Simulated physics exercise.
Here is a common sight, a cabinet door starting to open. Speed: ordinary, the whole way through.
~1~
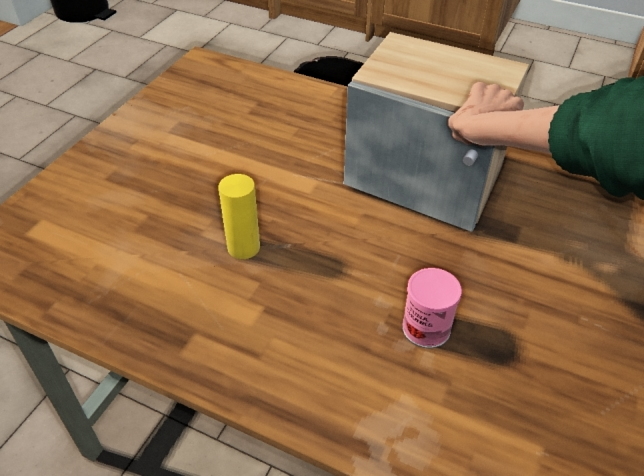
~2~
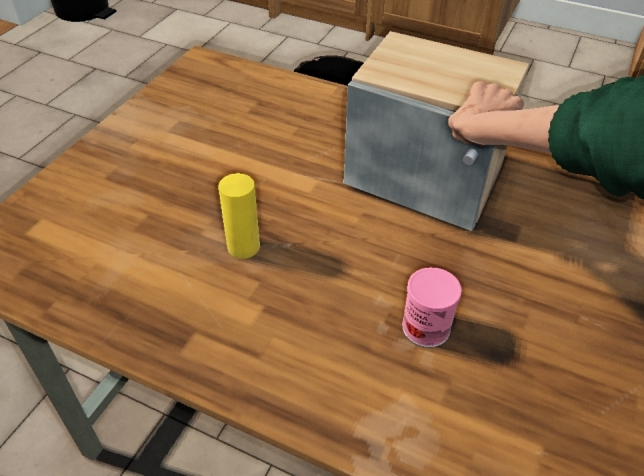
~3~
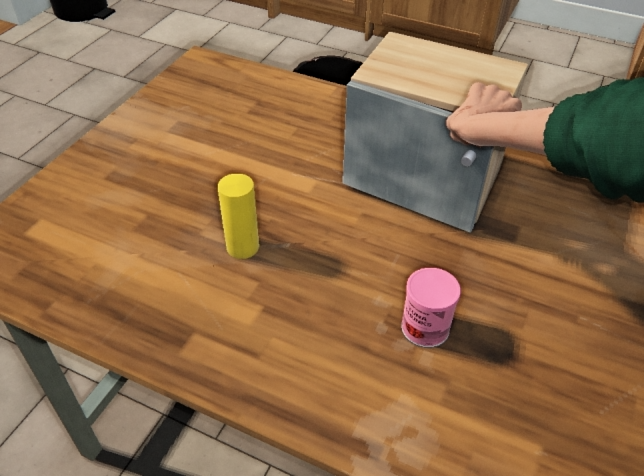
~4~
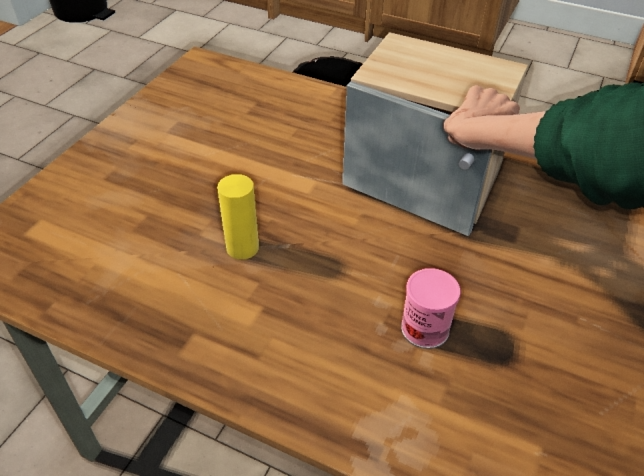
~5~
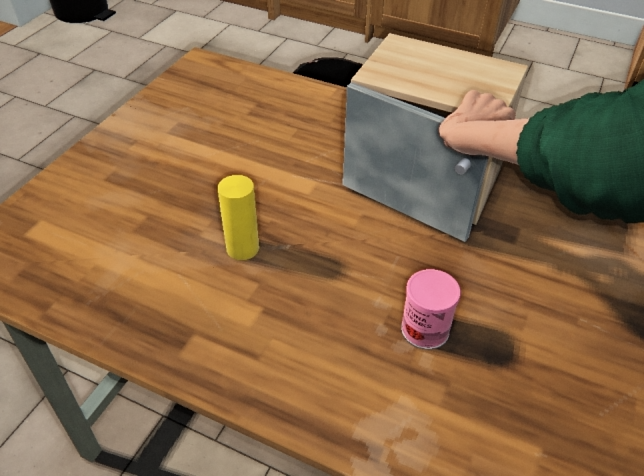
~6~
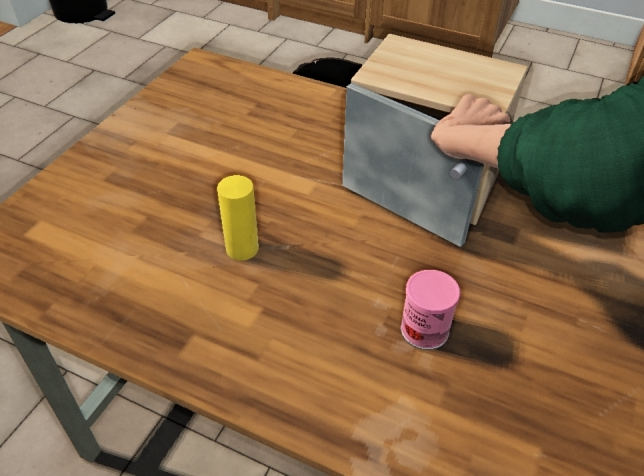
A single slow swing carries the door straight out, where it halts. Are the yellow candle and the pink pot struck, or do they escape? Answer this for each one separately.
As it turns out, the yellow candle escapes, the pink pot escapes.
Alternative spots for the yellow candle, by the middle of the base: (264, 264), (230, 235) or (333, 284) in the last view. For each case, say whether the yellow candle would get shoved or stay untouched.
Taking the tries in turn, it is never reached; is never reached; gets hit and moved.
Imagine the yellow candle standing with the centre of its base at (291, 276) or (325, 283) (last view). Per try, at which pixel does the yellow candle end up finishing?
About (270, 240), then about (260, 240).
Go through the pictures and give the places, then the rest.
In the first picture, door 4° open; yellow candle (240, 218); pink pot (431, 309); door (411, 162).
In the second picture, door 4° open; pink pot (430, 309); door (411, 161).
In the third picture, door 5° open; yellow candle (240, 218); door (410, 162).
In the fourth picture, door 7° open; pink pot (429, 310); door (409, 164).
In the fifth picture, door 10° open; yellow candle (240, 219); door (407, 167).
In the sixth picture, door 13° open; yellow candle (239, 220); pink pot (429, 311); door (404, 169).
Then, 0.72 s past the last view, door 36° open; yellow candle at rest near (239, 220); pink pot at rest near (429, 311).
Then, 1.60 s past the last view, door 64° open; yellow candle at rest near (239, 220); pink pot at rest near (429, 311).
Then, 2.34 s past the last view, door 88° open; yellow candle at rest near (239, 220); pink pot at rest near (429, 311).
Finally, the yellow candle escapes contact, near (239, 220); the pink pot escapes contact, near (429, 311).
